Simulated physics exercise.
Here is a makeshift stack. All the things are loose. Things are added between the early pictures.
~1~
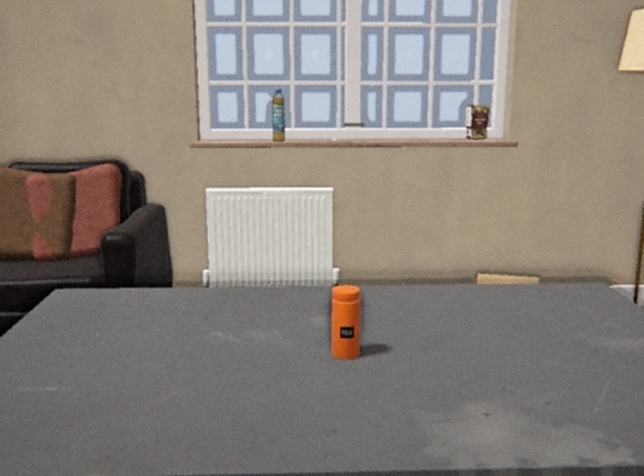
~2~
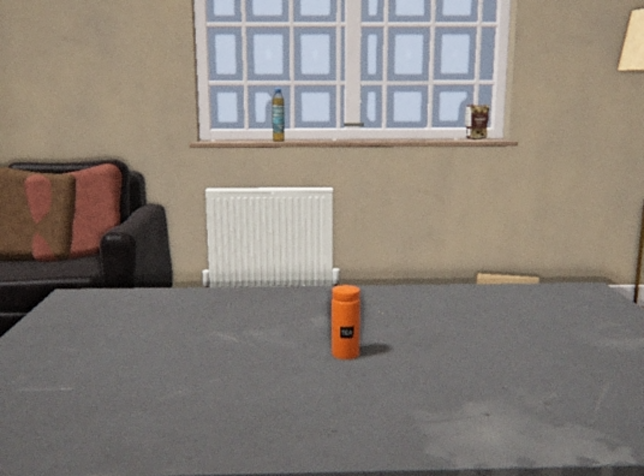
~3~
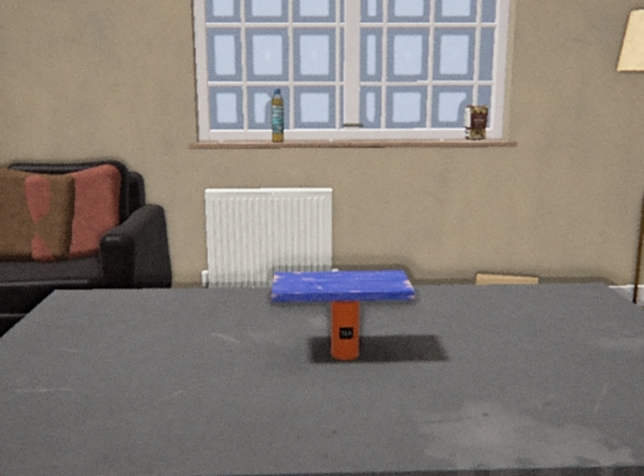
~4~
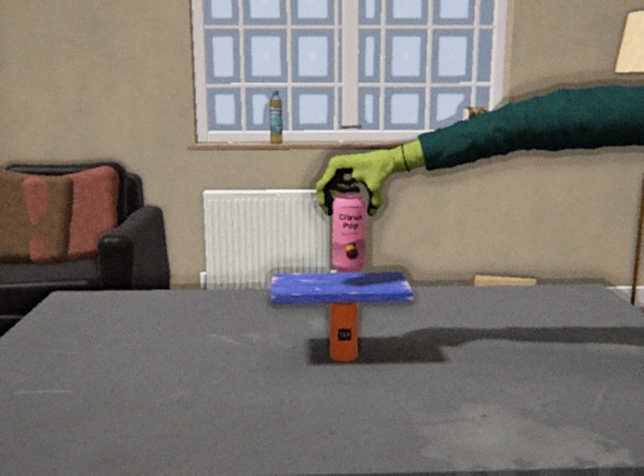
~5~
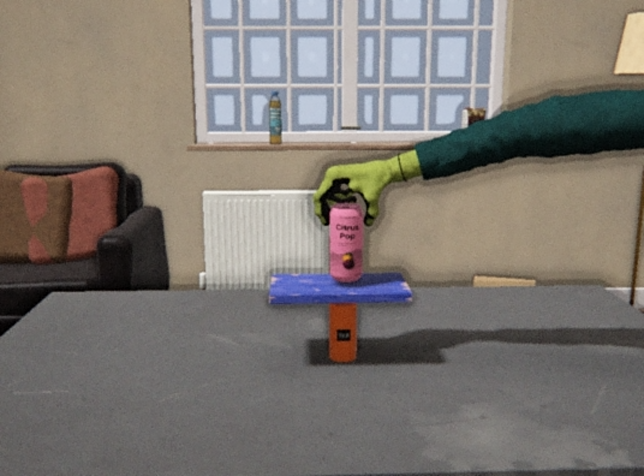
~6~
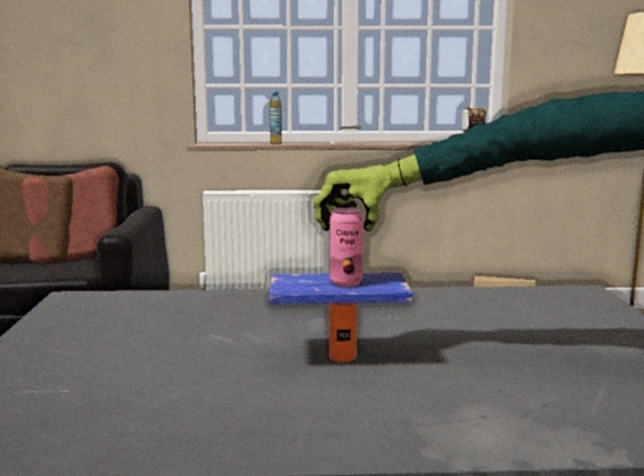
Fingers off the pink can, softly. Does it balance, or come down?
Outcome: The stack stays up.
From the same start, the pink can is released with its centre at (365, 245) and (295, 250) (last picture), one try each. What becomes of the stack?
First try: It holds; second try: It comes apart.
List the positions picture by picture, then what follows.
In the first frame, the last thing is not in view yet.
In the second frame, the last thing is not in view yet.
In the third frame, the last thing is not in view yet; blue board (341, 285).
The fourth frame shows on its way; pink can (349, 232); blue board (340, 287).
The fifth frame shows on its way; pink can (346, 243); blue board (339, 288).
The sixth frame shows in place under the hand; pink can (346, 247); blue board (339, 287).
Then, 0.50 s after the last picture, nothing has stirred.
Then, 1.30 s after the last picture, pink can resting near (346, 248).
At rest, all 3 in place. Seen from the same camera at the end, pink can near (346, 248). The stack keeps its balance.
